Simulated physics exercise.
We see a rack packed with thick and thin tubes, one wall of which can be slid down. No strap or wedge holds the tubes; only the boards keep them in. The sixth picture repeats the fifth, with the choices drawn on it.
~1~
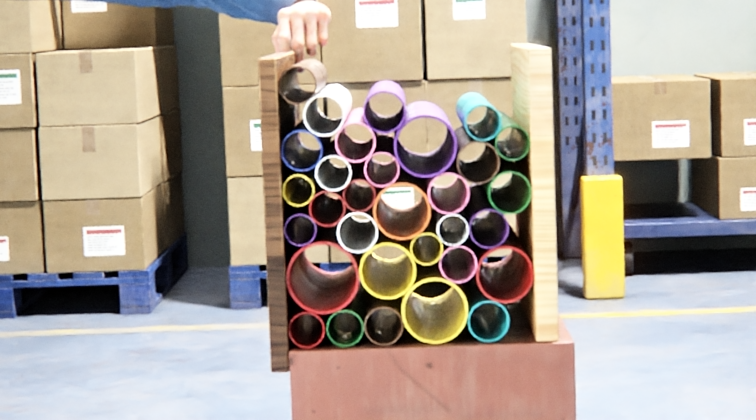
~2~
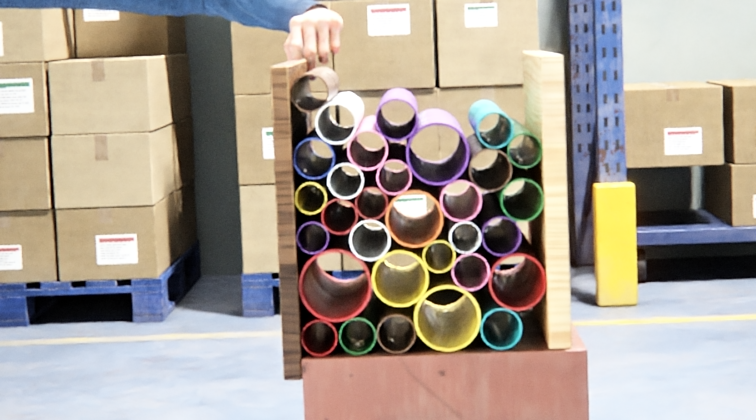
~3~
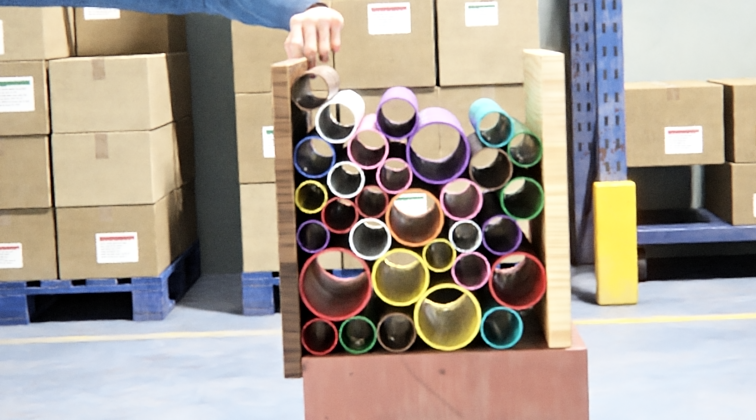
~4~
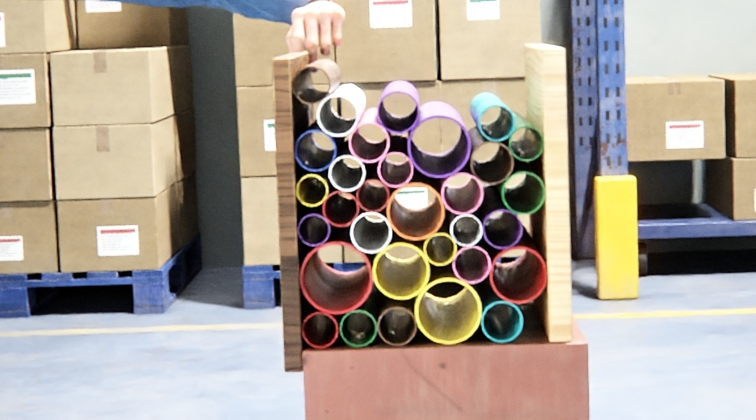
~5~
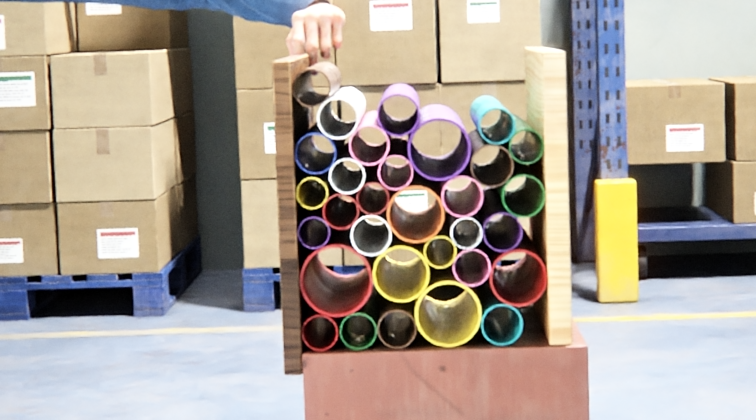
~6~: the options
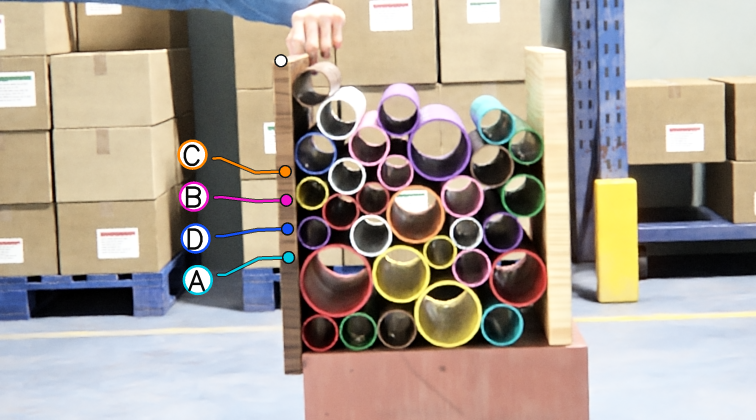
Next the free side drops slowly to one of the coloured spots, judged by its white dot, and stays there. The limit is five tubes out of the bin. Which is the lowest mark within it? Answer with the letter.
B is the limit.
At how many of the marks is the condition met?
Two of them.
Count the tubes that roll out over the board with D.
With D, seven.
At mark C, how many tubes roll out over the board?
With C, one.
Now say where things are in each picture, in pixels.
The first frame shows a red tube (323, 278); a pink tube (458, 264); a white tube (453, 230).
The second frame shows a white tube (465, 237); a blue tube (314, 159).
The third frame shows a brown tube (491, 169); a turquoise tube (496, 129).
The fourth frame shows side board (299, 198); a red tube (320, 330).
The fifth frame shows a red tube (336, 280); a pink tube (472, 267); a white tube (466, 233).
On the marked copy, A at (288, 257); B at (286, 200); C at (285, 171); D at (287, 229); the white dot at (281, 61).
Taking B. A third of the way, top of the board (293, 123).
Two thirds of the way, top of the board (296, 196).
When it is over, top of the board (296, 199), one out over the board.
As for the rest, A more than five out over the board; C one out over the board; D more than five out over the board.
